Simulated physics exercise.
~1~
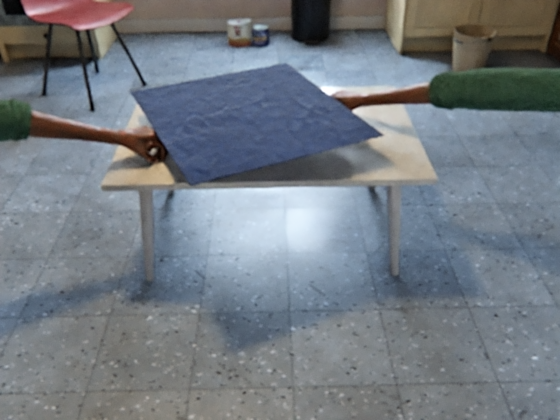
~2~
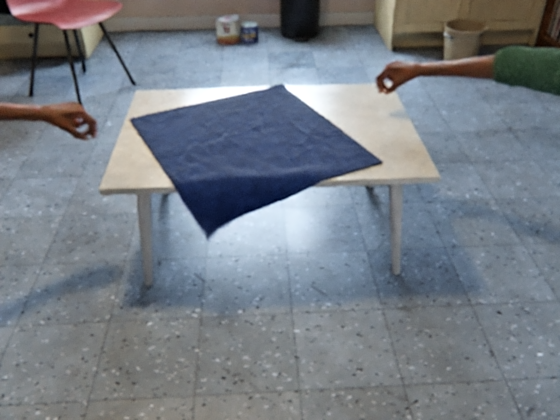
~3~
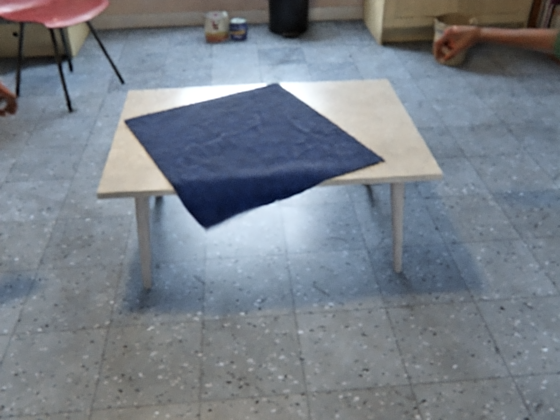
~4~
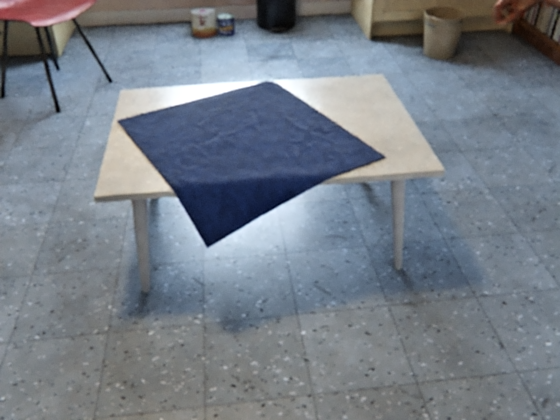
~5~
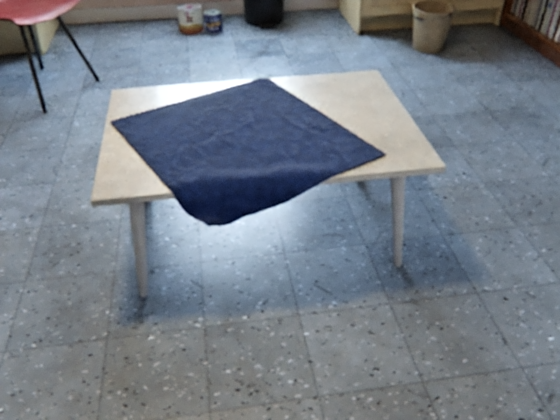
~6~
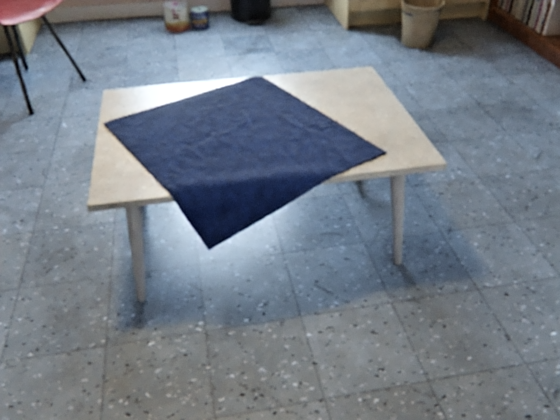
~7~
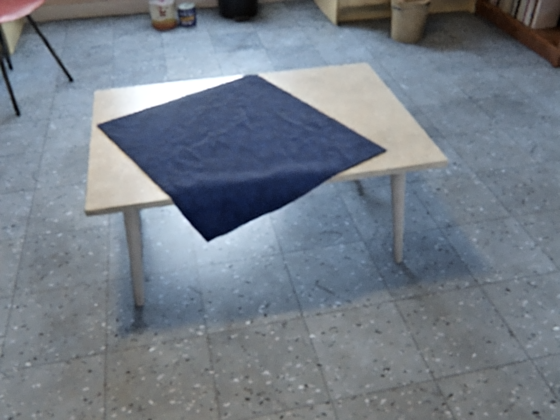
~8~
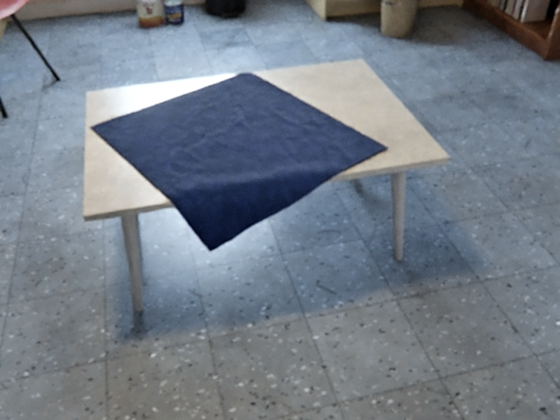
A dark blue square of cloth, held flat by two hands reaching in from the left and right, hovers just above a pale wooden table on a grey speckled tile floor. The hands let go, and the cloth settles diagonally across the tabletop, one corner dropping over the front edge. Both arms draw back out of view. The hanging corner sways and flexes slightly while the rest lies still, as the view drifts slowly around the table, past a red chair and containers behind. The cloth stays on the table, mostly on top, with its corner still hanging.
